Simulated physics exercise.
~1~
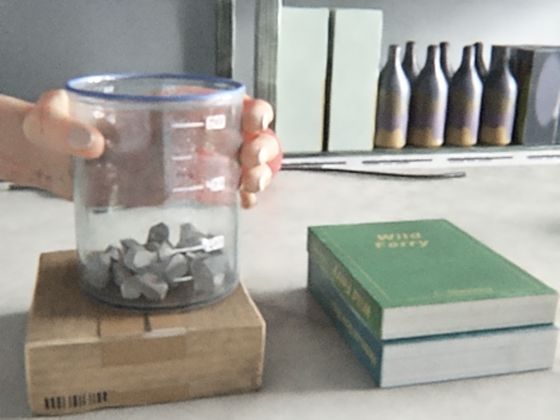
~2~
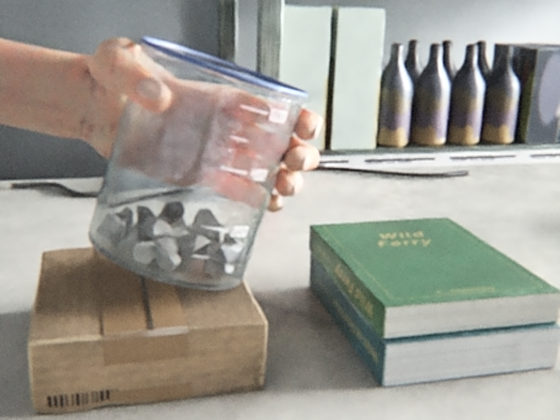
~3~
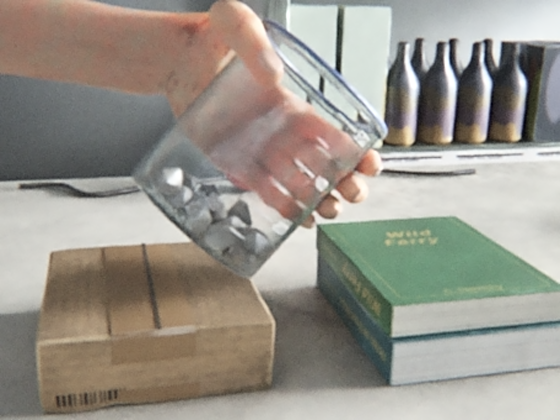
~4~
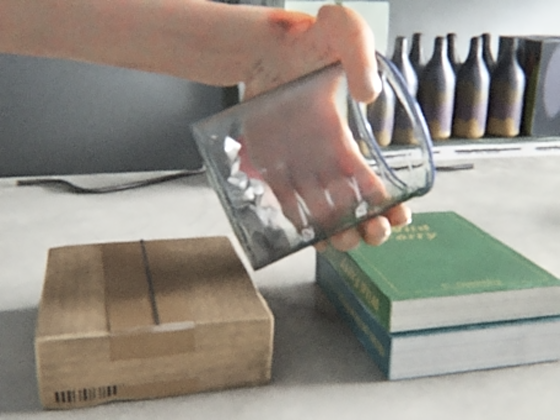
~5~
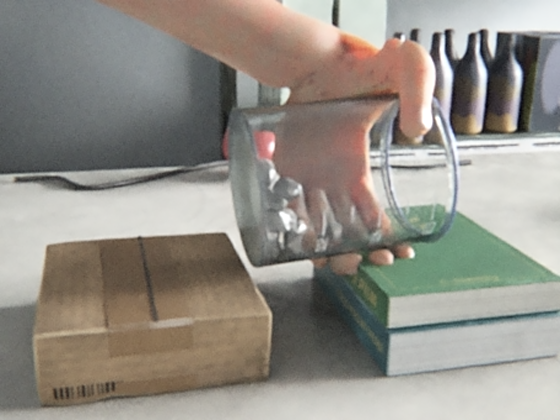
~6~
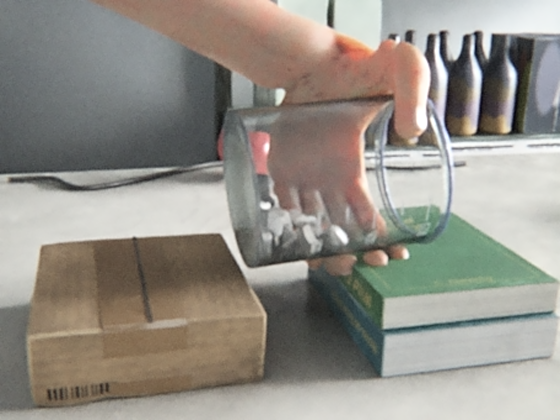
The clip opens on a clear beaker with a blue rim, standing upright on a cardboard box, with a layer of chunky grey pieces at the bottom and a hand gripping it. To the right lies a green book on top of a blue one, with dark bottles on a shelf behind. The hand lifts the beaker and tilts it to the right, and the pieces slide toward the lower side. It carries the beaker across and tips it further, until it lies almost flat against the books. The pieces settle along the lower side, and all stay inside as the hand holds it there.
